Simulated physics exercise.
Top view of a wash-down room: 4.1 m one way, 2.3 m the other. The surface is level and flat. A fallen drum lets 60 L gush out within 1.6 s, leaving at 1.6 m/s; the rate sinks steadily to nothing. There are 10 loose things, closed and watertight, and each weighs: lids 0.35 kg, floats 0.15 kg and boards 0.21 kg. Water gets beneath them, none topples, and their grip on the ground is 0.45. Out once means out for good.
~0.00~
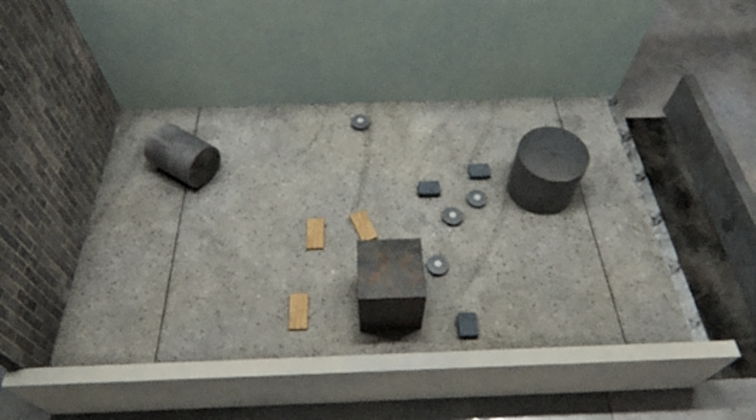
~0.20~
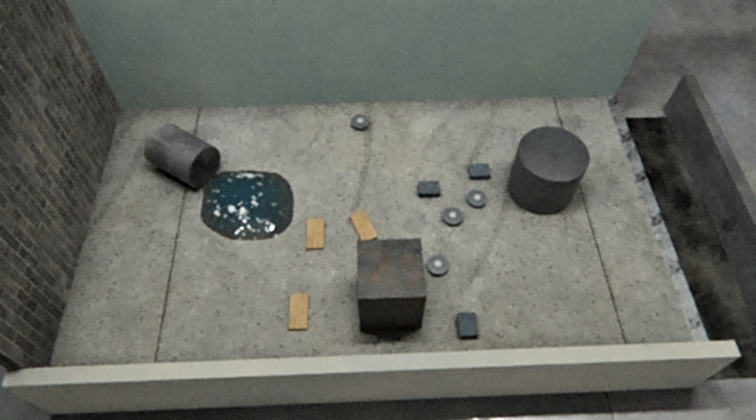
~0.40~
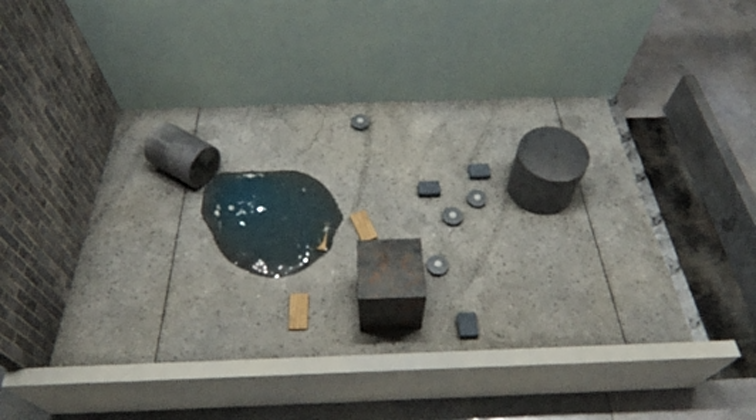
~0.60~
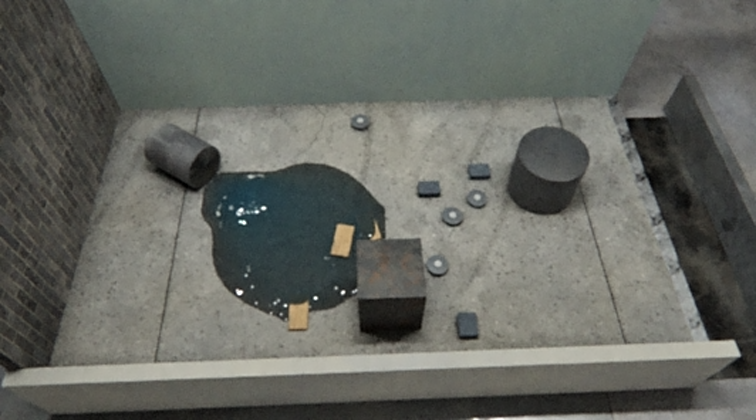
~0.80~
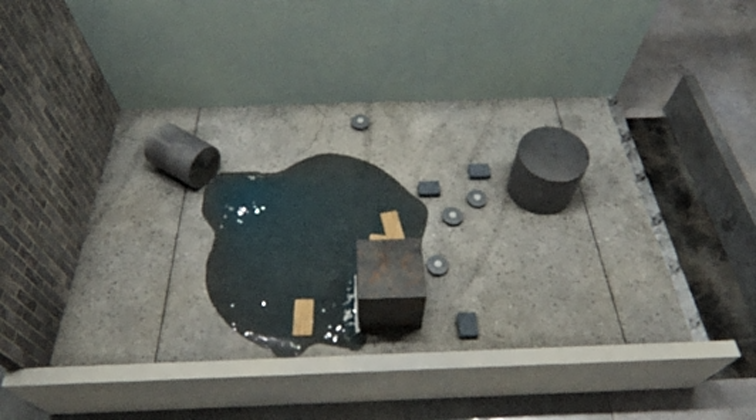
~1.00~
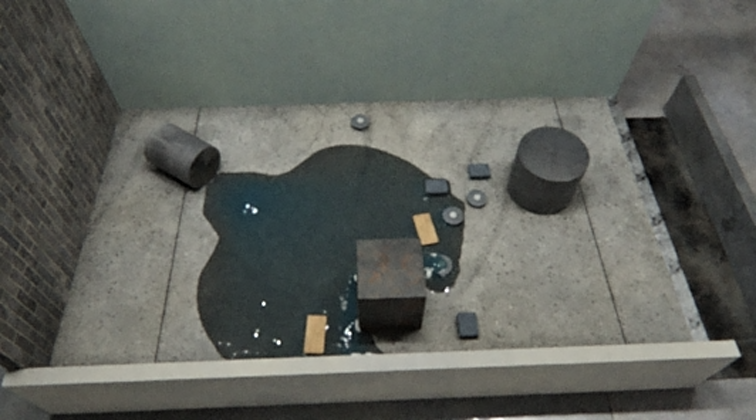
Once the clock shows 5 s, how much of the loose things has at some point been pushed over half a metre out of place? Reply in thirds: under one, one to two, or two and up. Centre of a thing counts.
Two and up, in thirds.
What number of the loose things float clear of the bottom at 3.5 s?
It comes to 2 of them.
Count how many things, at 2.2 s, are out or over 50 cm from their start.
Count: 6.
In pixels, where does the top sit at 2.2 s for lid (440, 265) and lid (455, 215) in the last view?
They should sit about (576, 303) and (572, 227) in the last view.
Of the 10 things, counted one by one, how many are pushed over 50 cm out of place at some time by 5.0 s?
Count: 8.
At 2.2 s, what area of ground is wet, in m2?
3.5 m2.
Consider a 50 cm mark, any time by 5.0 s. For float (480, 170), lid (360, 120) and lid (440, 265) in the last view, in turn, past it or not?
In that order: More, short of it, more.
After 1.4 s 2 of 10 are over 50 cm from their spots; 4 afloat.
After 2.2 s 6 of 10 are over 50 cm from their spots; 6 afloat.
After 3.5 s 8 of 10 are over 50 cm from their spots; 2 afloat.
After 5.0 s 8 of 10 are over 50 cm from their spots, and 8 have been at some point; 0 afloat.
